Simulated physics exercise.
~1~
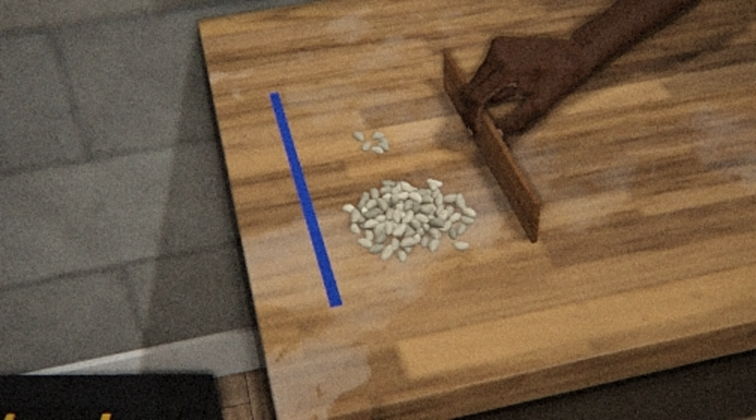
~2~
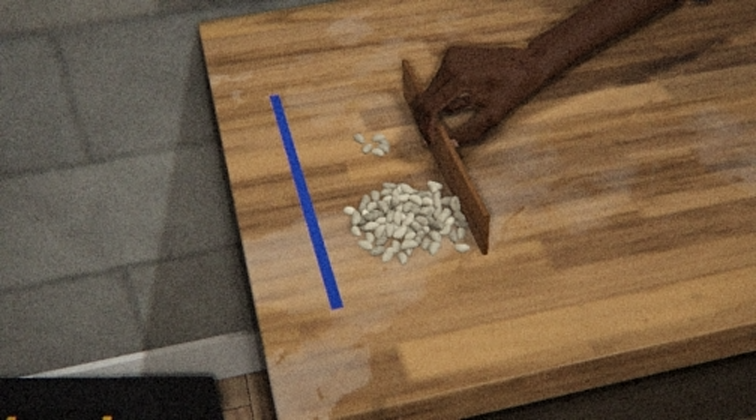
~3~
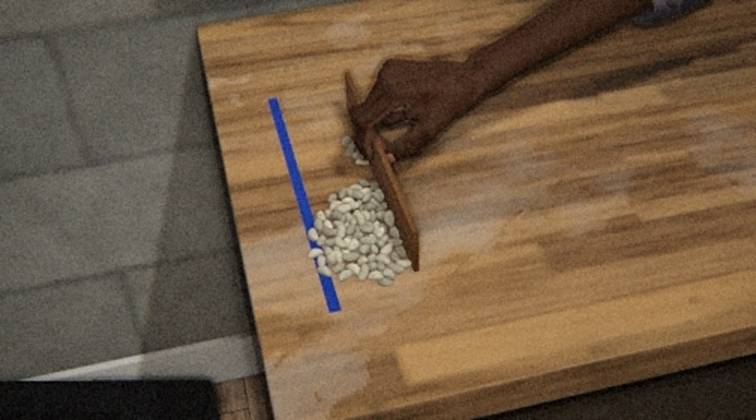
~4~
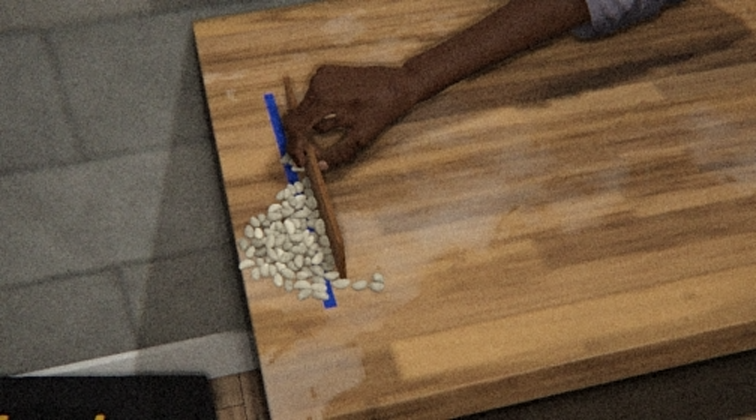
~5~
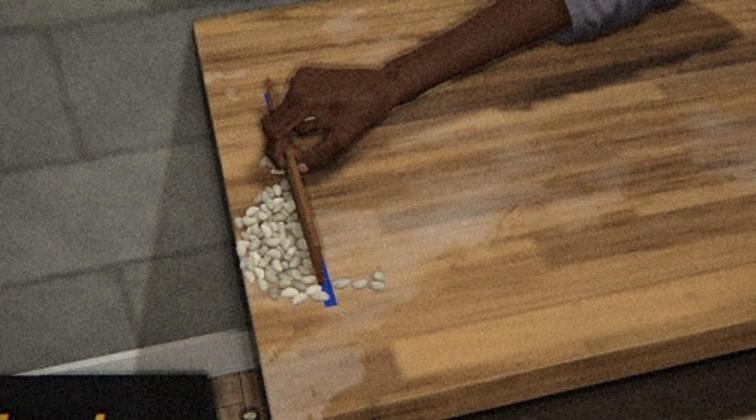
Hand with a wooden strip pushing two small piles of pale beans left across blue tape to the wooden table's edge.
